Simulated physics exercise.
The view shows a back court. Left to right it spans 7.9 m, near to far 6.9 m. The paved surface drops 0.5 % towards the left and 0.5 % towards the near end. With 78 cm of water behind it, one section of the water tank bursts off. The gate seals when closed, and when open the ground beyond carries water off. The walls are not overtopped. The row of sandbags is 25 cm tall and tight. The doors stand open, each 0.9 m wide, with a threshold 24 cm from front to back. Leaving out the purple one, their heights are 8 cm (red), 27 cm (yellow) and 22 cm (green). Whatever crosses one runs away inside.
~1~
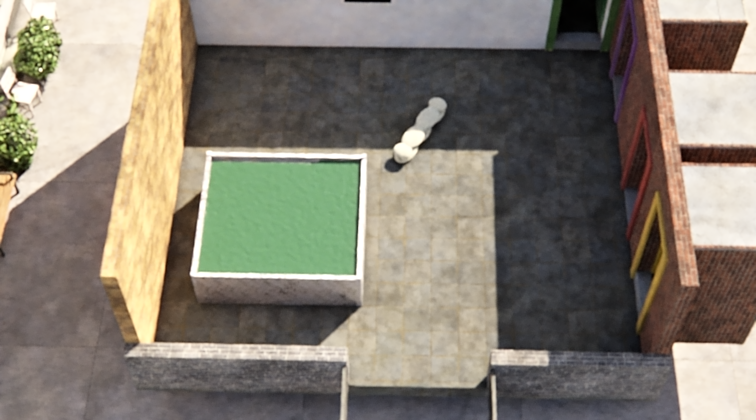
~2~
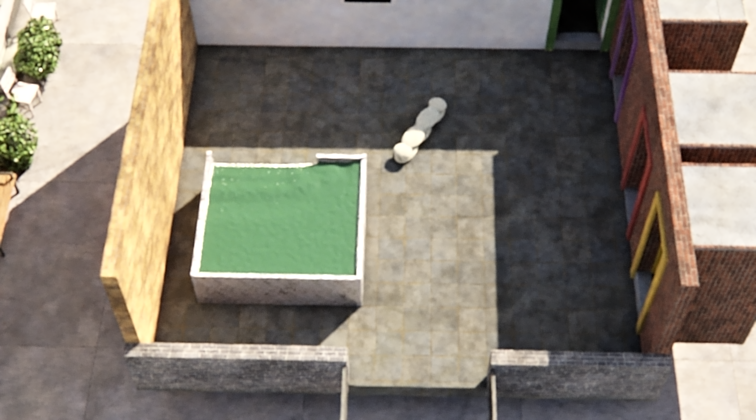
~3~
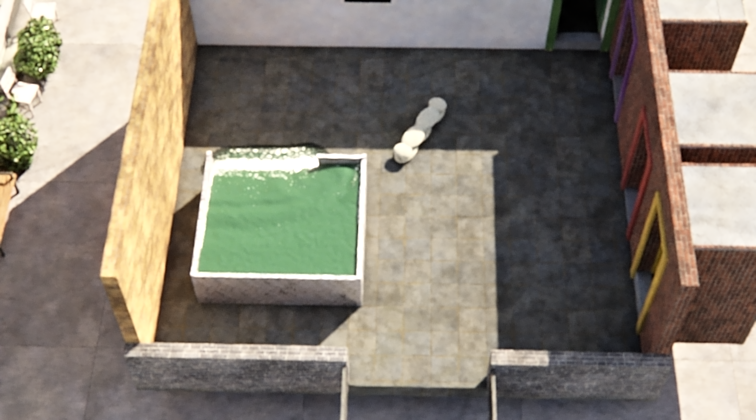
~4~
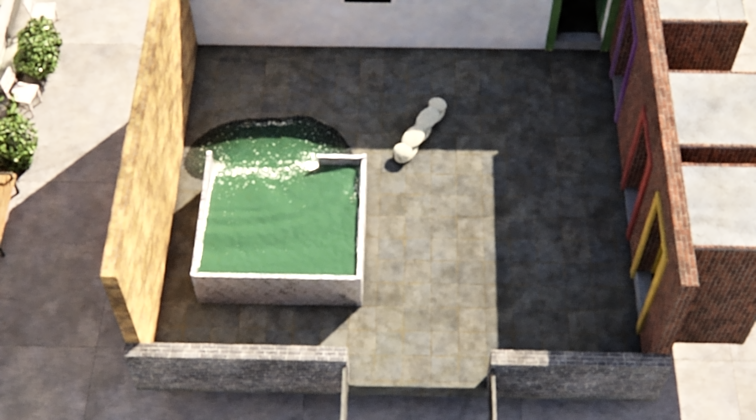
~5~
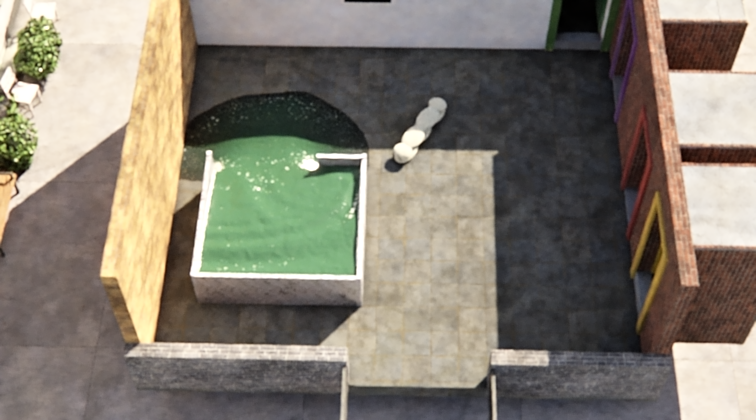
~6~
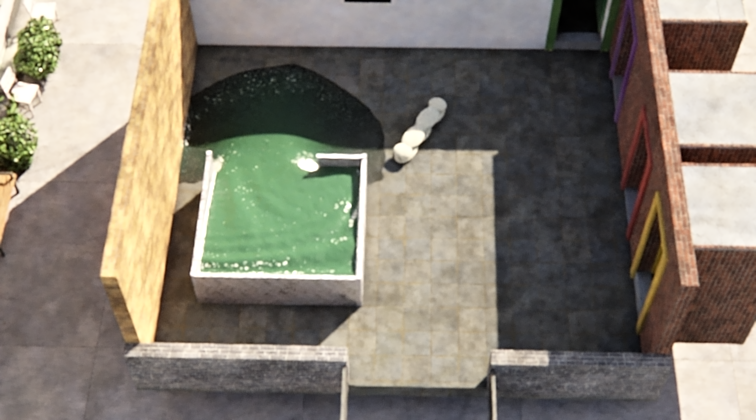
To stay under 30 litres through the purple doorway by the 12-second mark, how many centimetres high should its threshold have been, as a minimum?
At least 20 cm or so.
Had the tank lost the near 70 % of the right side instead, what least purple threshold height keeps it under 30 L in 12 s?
Then roughly 10.5 cm.
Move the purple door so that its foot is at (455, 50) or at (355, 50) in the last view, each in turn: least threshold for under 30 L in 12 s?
About 11.0 and 24 cm.
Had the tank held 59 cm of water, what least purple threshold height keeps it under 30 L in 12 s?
Then roughly 13.5 cm.
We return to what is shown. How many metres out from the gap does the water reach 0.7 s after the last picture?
About 4.0 m.
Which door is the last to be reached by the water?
Last comes the yellow one.
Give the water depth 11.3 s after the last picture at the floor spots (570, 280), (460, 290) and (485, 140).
About 4, 10 and 2 cm.
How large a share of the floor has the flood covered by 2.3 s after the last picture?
About 35 per cent.
Then, 0.7 s after the last picture water covers 25 % of the floor, deepest (56 cm) near (208, 46); it has not reached the purple door.
Then, 2.3 s after the last picture water covers 35 % of the floor, deepest (42 cm) near (198, 46); it has not reached the purple door.
Then, 11.3 s after the last picture water covers 95 % of the floor, deepest (13 cm) near (319, 371); 8 cm at the purple door, 222 litres in over its 10 cm threshold.
At the purple door as built, the water peaked near 28 cm, 3.9 s after the last picture.
With a threshold of 16 cm, 79 litres would have come in within the 12 s; with 22 cm, 18 litres. So under 30 litres takes about 20 cm.
